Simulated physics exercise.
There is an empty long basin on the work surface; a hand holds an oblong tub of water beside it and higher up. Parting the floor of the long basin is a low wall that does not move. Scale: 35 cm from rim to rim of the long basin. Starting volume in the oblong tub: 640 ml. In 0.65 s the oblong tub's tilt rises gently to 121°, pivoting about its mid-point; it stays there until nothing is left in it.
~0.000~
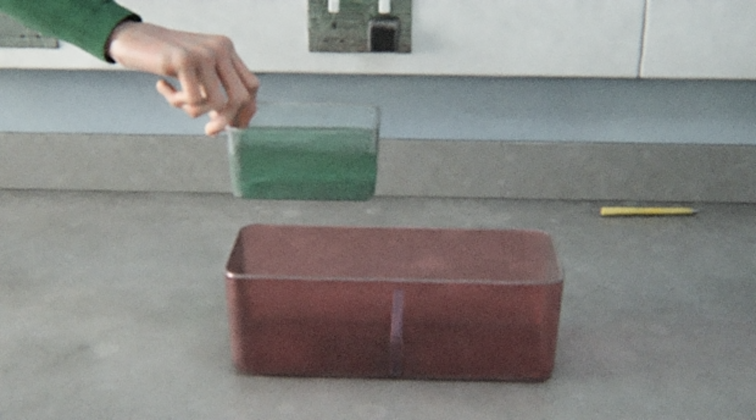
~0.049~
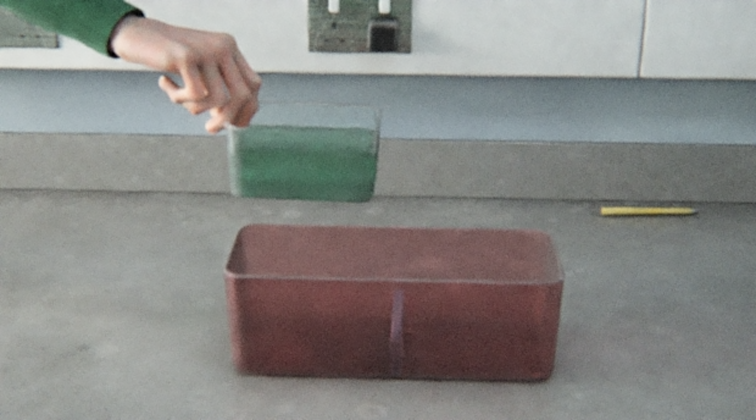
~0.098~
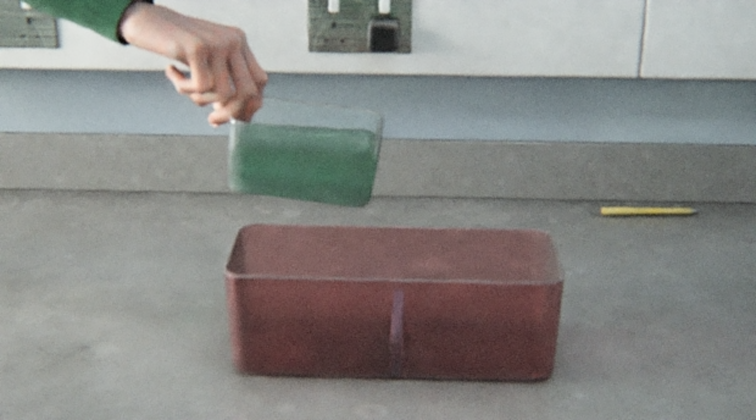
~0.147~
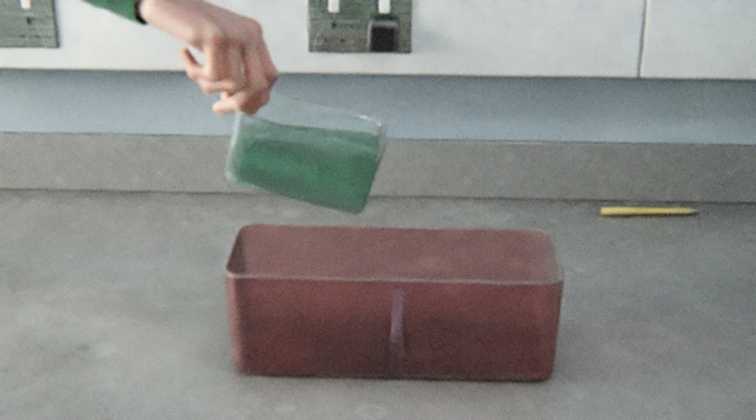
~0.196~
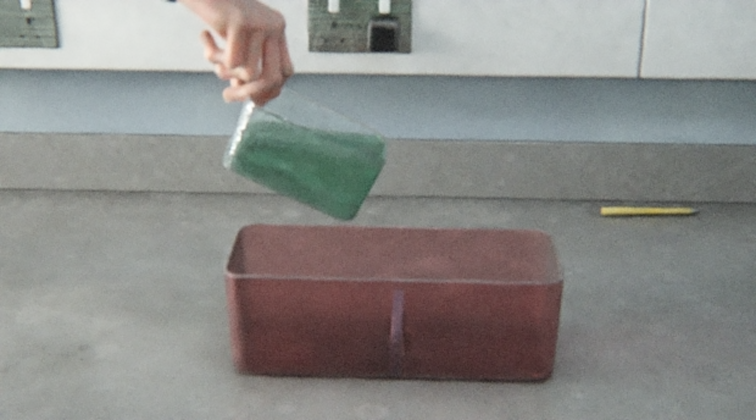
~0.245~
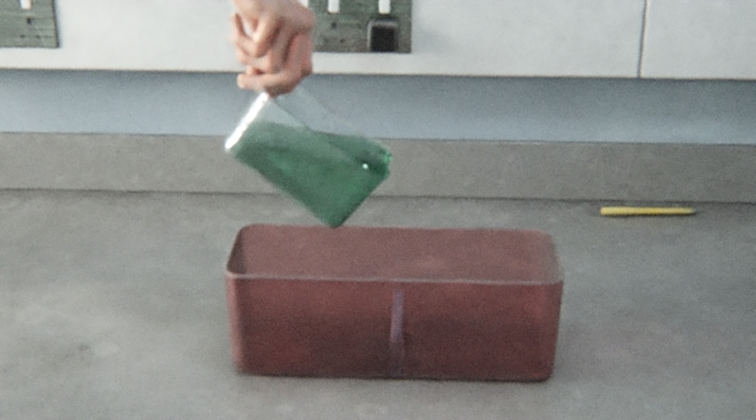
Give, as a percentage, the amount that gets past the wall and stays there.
Past the wall: About 59 %.
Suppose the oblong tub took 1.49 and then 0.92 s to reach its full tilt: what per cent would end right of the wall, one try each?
70 per cent first, 70 per cent second.
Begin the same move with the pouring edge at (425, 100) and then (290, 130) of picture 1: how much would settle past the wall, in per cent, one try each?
Some 75 and 15 per cent, in that order.
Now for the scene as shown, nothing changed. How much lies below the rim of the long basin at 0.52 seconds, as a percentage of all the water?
Around 66%.
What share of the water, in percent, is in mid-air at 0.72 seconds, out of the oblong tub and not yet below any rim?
Roughly 8 per cent.
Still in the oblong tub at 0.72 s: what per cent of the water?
0 %.
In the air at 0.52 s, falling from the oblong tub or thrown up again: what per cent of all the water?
Near 22 per cent at that moment.
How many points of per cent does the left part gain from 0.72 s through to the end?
Close to 4% of the whole.
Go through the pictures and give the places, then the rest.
It leans 0°; its right rim is at (378, 120); the water meets the walls at (237, 136) and (376, 139); the long basin's rim runs from (232, 250) to (558, 257); the wall's top is at (398, 315), in the first frame.
It leans 2°; its right rim is at (379, 122); the water meets the walls at (237, 135) and (376, 140), in the second frame.
It leans 7°; its right rim is at (382, 128); the water meets the walls at (238, 134) and (376, 141), in the third frame.
It leans 15°; its right rim is at (384, 139); the water meets the walls at (238, 133) and (380, 144), in the fourth frame.
It leans 25°; its right rim is at (385, 152); the water meets the walls at (238, 131) and (384, 147), in the fifth frame.
It leans 38°; its right rim is at (383, 169); the water meets the walls at (235, 127) and (376, 152); 4 per cent is over the edge, in the sixth frame.
By 0.52 s the tilt is 109° and 11 per cent is still to pour, 14 is left of the wall and 52 right of it.
By 0.72 s the tilt is 121° and 0 per cent is still to pour, 34 is left of the wall and 58 right of it.
By 0.92 s the tilt is 121° and 0 per cent is still to pour, 37 is left of the wall and 60 right of it.
By 1.15 s the tilt is 121° and 0 per cent is still to pour, 38 is left of the wall and 59 right of it.
At rest 38 per cent lies left of the wall, 59 right of it and 3 outside.
